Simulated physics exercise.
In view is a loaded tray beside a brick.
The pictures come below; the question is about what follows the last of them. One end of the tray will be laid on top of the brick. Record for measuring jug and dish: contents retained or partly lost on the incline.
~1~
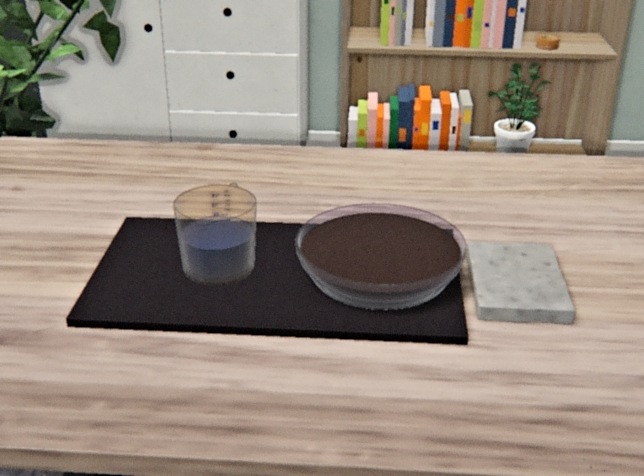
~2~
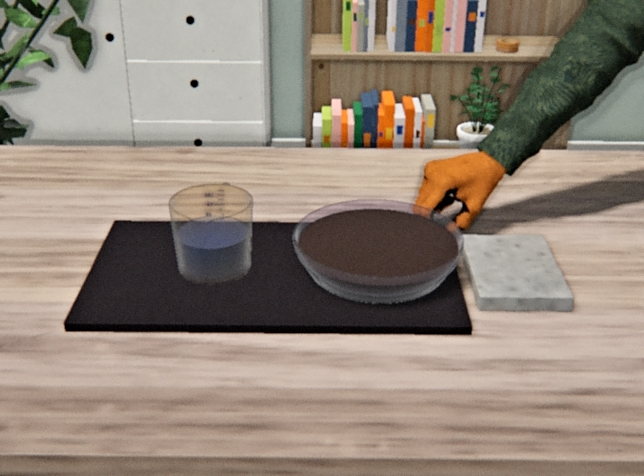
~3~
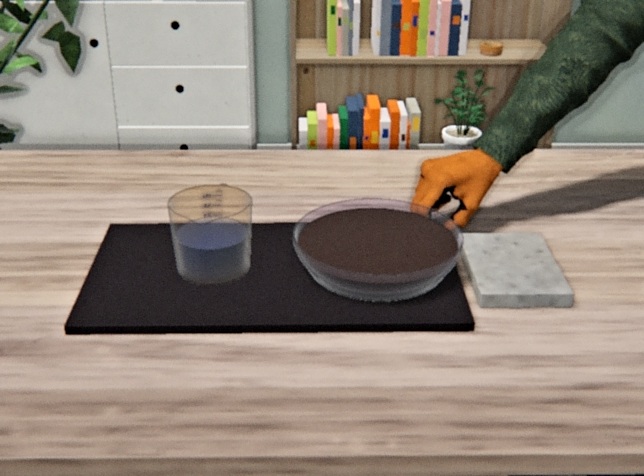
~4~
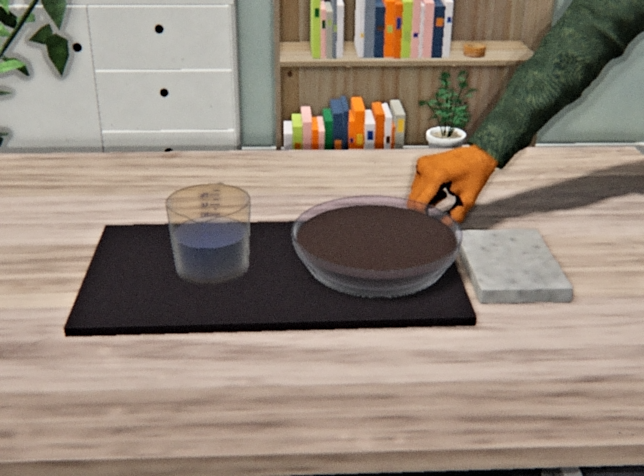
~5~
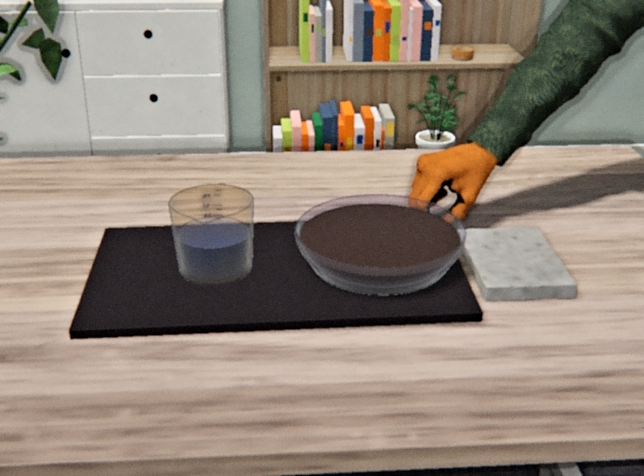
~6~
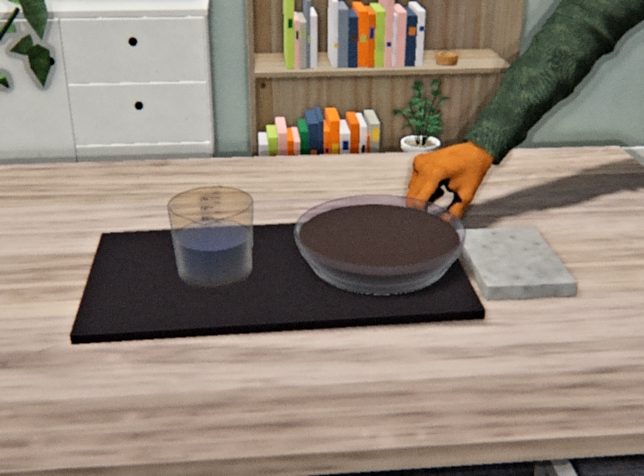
Measuring jug: Retains its contents, dish: Retains its contents.
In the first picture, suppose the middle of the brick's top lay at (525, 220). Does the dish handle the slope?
Sloshes out.
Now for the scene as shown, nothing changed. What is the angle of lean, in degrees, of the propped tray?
I'd say it's sitting at around 3°.
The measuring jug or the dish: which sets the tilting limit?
Pick: The right one.
A moment on, the tray slopes by about 2°; measuring jug, all is still inside; dish, all is still inside.
Further on, the tray slopes by about 4°; measuring jug, all is still inside; dish, all is still inside.
When it is over, the tray slopes by about 3°, resting on the brick; measuring jug, all is still inside; dish, all is still inside.
